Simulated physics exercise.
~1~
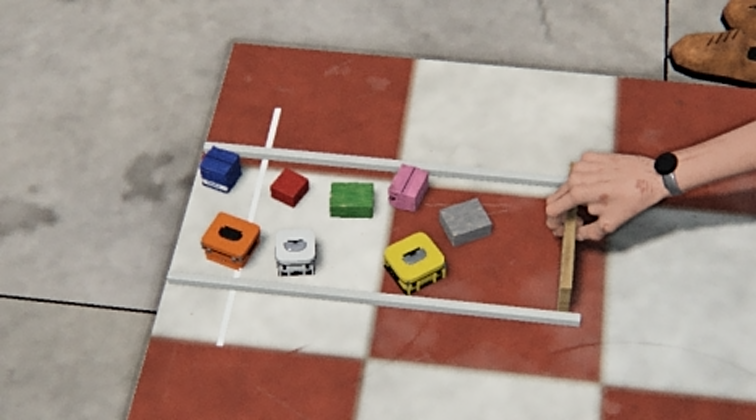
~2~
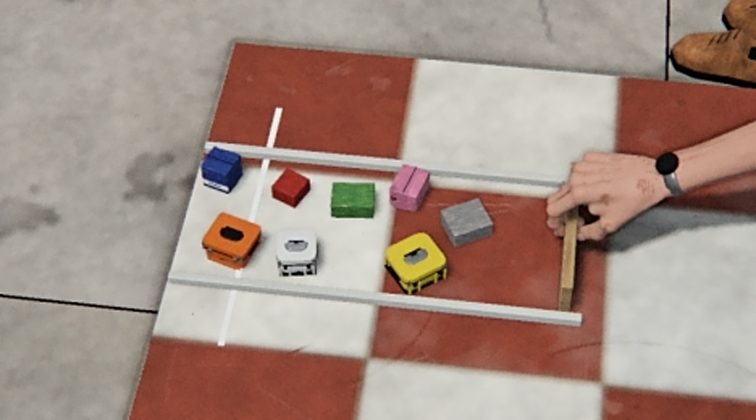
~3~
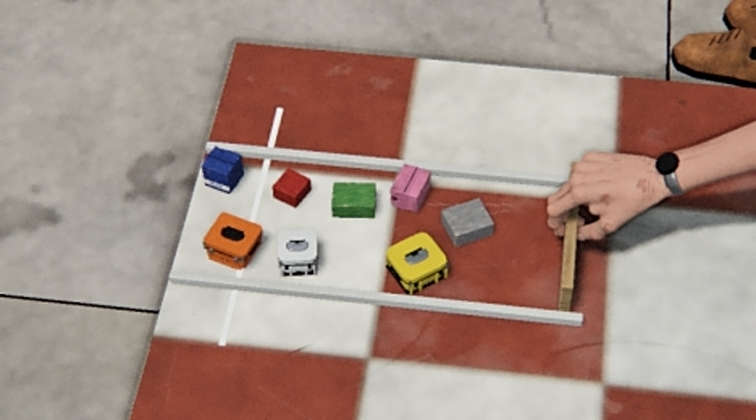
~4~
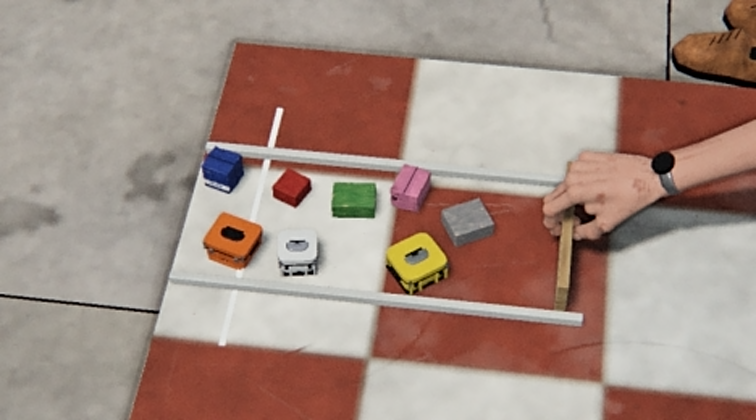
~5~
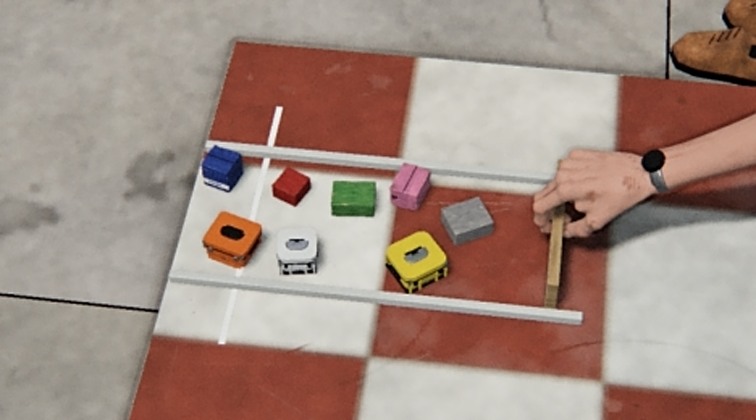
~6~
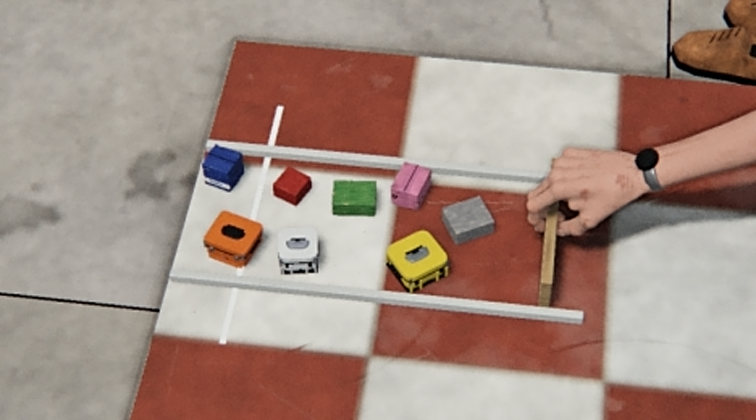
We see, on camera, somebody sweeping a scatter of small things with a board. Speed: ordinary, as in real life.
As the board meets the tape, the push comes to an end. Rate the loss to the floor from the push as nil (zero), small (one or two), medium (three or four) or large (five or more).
The loss is medium.
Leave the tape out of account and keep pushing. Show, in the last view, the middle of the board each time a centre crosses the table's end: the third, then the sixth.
The first one at (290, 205), the next at (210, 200).
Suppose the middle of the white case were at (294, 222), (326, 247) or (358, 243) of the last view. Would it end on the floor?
Place by place: It is safe, it is safe, it is safe.
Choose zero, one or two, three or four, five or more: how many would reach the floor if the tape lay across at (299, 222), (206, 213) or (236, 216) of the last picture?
In order, the falls would come to either one or two; more than four; at least five.
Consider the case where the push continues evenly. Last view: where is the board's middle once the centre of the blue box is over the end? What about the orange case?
First it's close to (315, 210), next close to (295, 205).
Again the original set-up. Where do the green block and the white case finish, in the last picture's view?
First (198, 181), then (180, 237).
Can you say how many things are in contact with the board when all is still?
It's 3.
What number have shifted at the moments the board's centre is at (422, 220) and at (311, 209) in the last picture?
That makes 3 at the first spot and 8 at the second.
Soon after, none off yet; blue box at rest near (223, 168); orange case at rest near (234, 240); red block at rest near (292, 186).
Then, none off yet; blue box at rest near (222, 168); orange case moving near (227, 239); red block moved about its own width near (252, 183).
At rest, the number that fall off is three or four; fallen, red block, orange case and blue box.
